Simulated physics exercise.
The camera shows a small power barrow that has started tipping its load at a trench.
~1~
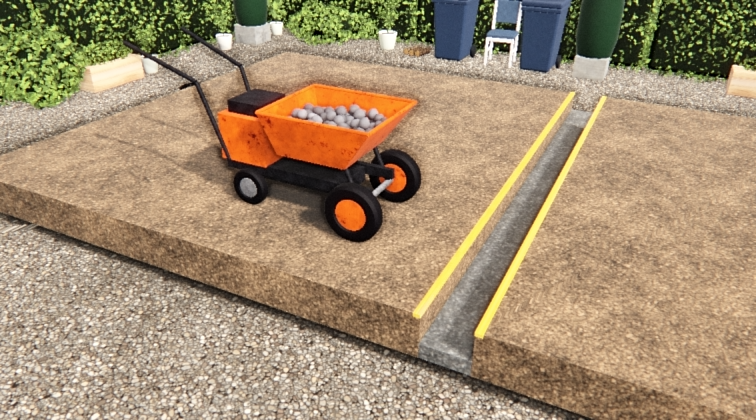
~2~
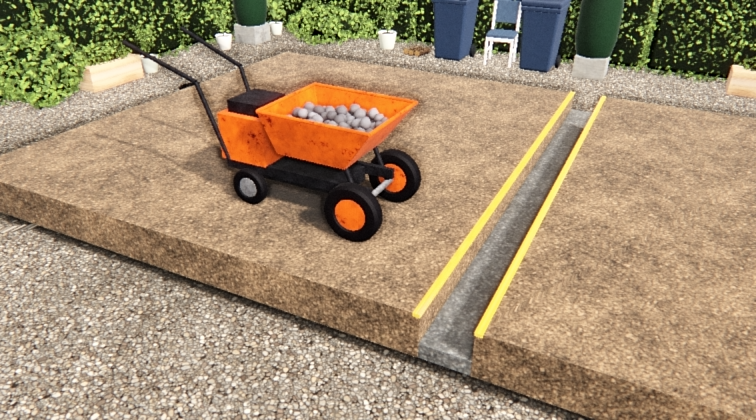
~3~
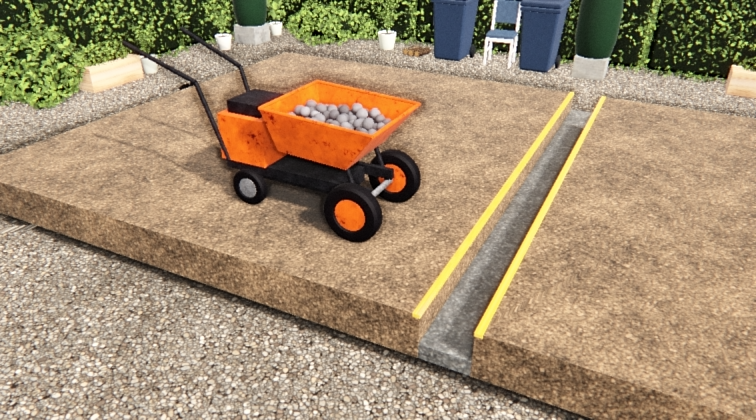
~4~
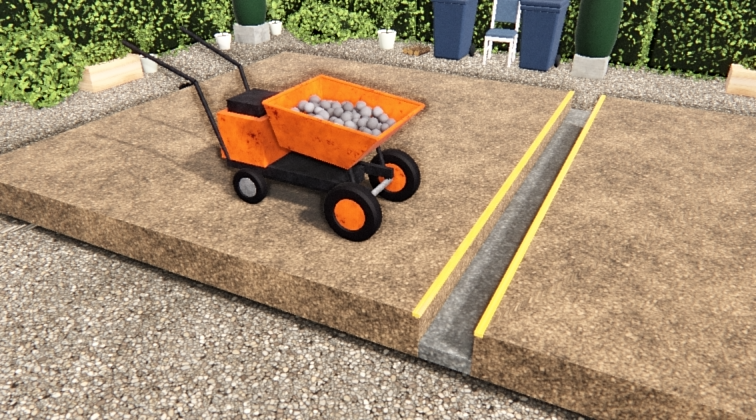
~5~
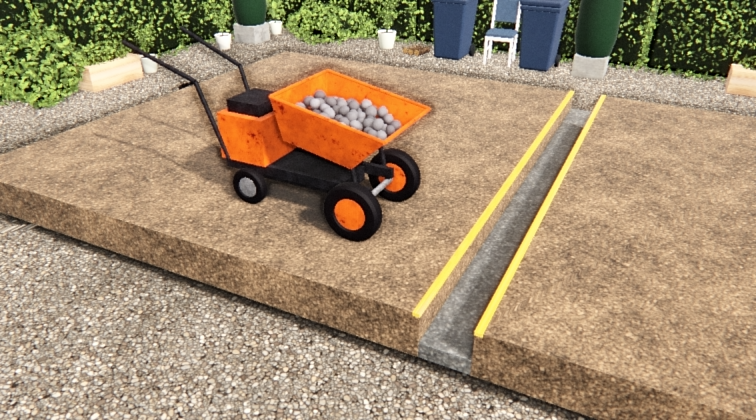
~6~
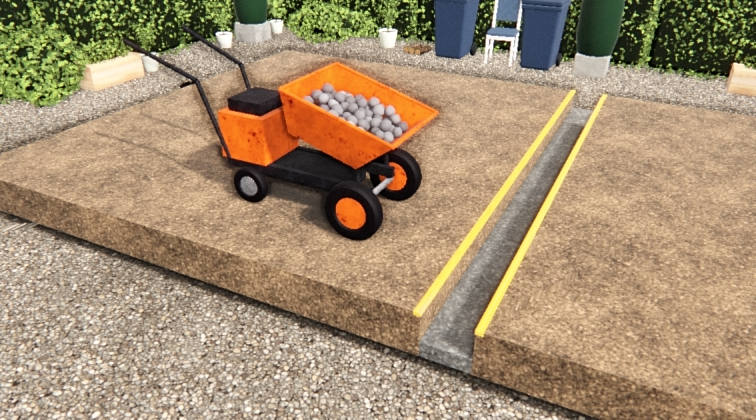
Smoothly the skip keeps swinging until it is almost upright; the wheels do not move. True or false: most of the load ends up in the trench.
True.
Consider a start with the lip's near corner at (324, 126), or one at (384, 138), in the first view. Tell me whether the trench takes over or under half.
In the first case a smaller fraction; in the second case upwards of half.
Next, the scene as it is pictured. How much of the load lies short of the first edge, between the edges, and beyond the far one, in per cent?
Short: 0 %, between: 100 %, beyond: 0 %.
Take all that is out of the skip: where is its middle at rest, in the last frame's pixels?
The centre comes to rest close to (491, 261).
Soon, skip tipped steeply; all in the skip.
A while on, skip tipped steeply; most in the skip; a stray few short of the trench; a stray few in or heaped over the trench; a small part falling.
Towards the end, skip tipped right over; about a quarter in the skip; a small part short of the trench; about two thirds in or heaped over the trench.
Finally, skip tipped right over; a stray few short of the trench; nearly all in or heaped over the trench; a stray few beyond it.
